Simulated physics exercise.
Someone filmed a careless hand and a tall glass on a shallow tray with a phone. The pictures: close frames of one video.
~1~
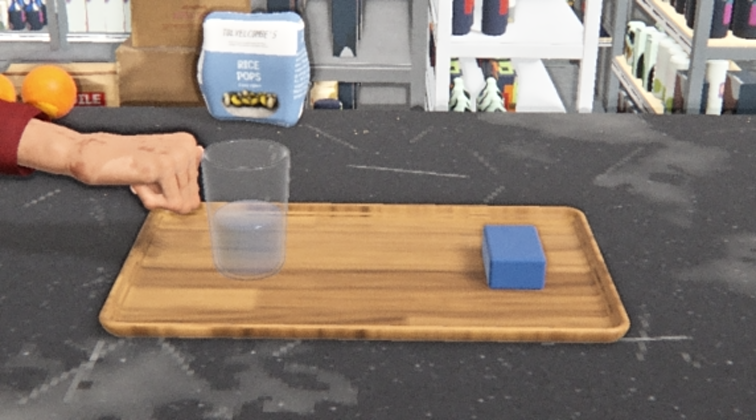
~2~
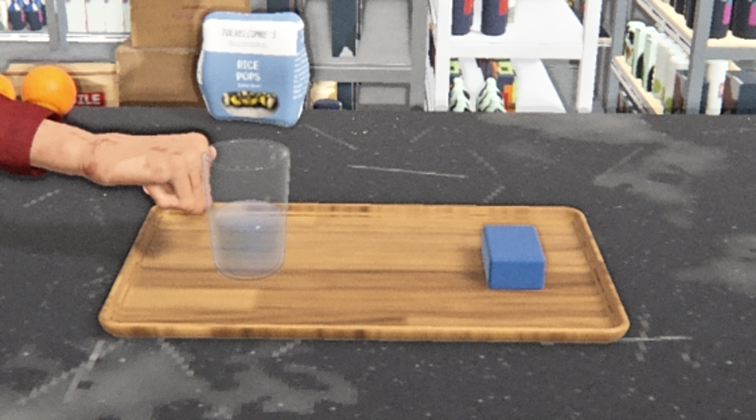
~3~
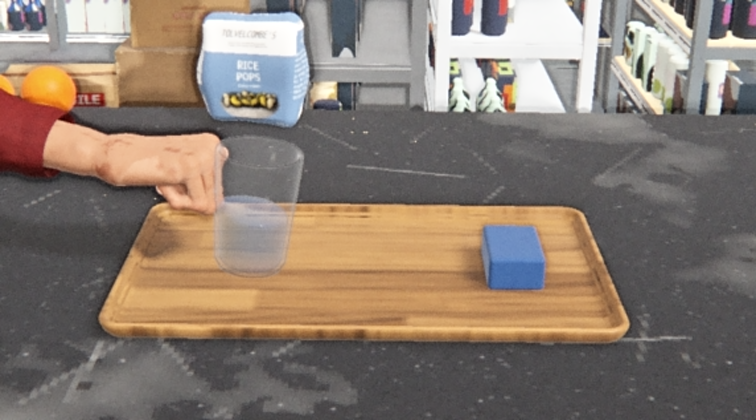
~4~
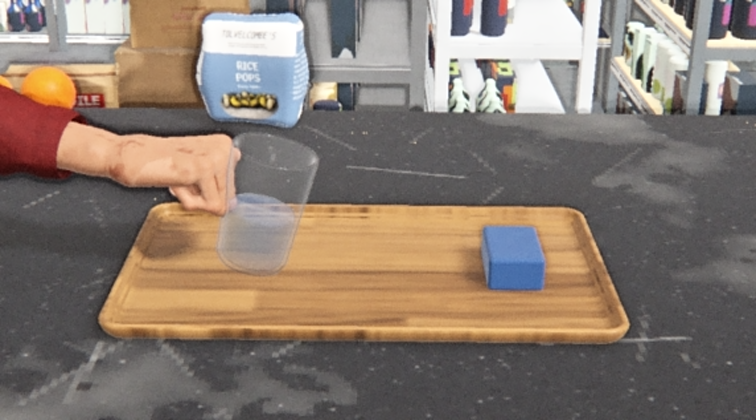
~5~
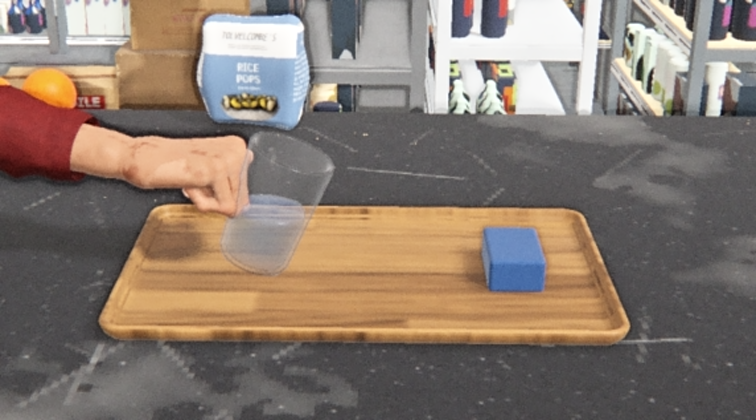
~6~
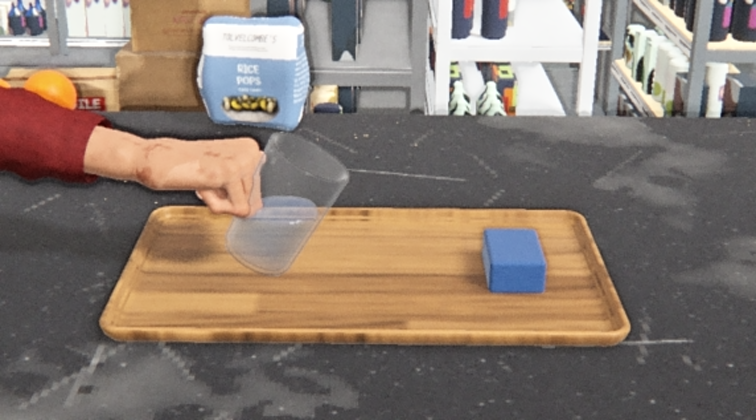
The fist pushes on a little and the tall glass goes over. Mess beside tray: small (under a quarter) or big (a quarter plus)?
Small.
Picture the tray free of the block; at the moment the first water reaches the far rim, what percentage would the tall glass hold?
40 %.
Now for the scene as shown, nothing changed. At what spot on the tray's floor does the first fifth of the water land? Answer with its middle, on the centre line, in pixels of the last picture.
About (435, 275).
A moment on, the tall glass is falling and 100 per cent is in the glass, 0 on the tray and 0 above or beyond its rim.
Next, the tall glass lies on its side and 94 per cent is in the glass, 3 on the tray and 3 above or beyond its rim.
Then the tall glass lies on its side and 46 per cent is in the glass, 38 on the tray and 16 above or beyond its rim.
Later the tall glass lies on its side and 22 per cent is in the glass, 68 on the tray and 10 above or beyond its rim.
In the end 92 per cent is held by tray and glass, 8 is off the tray.
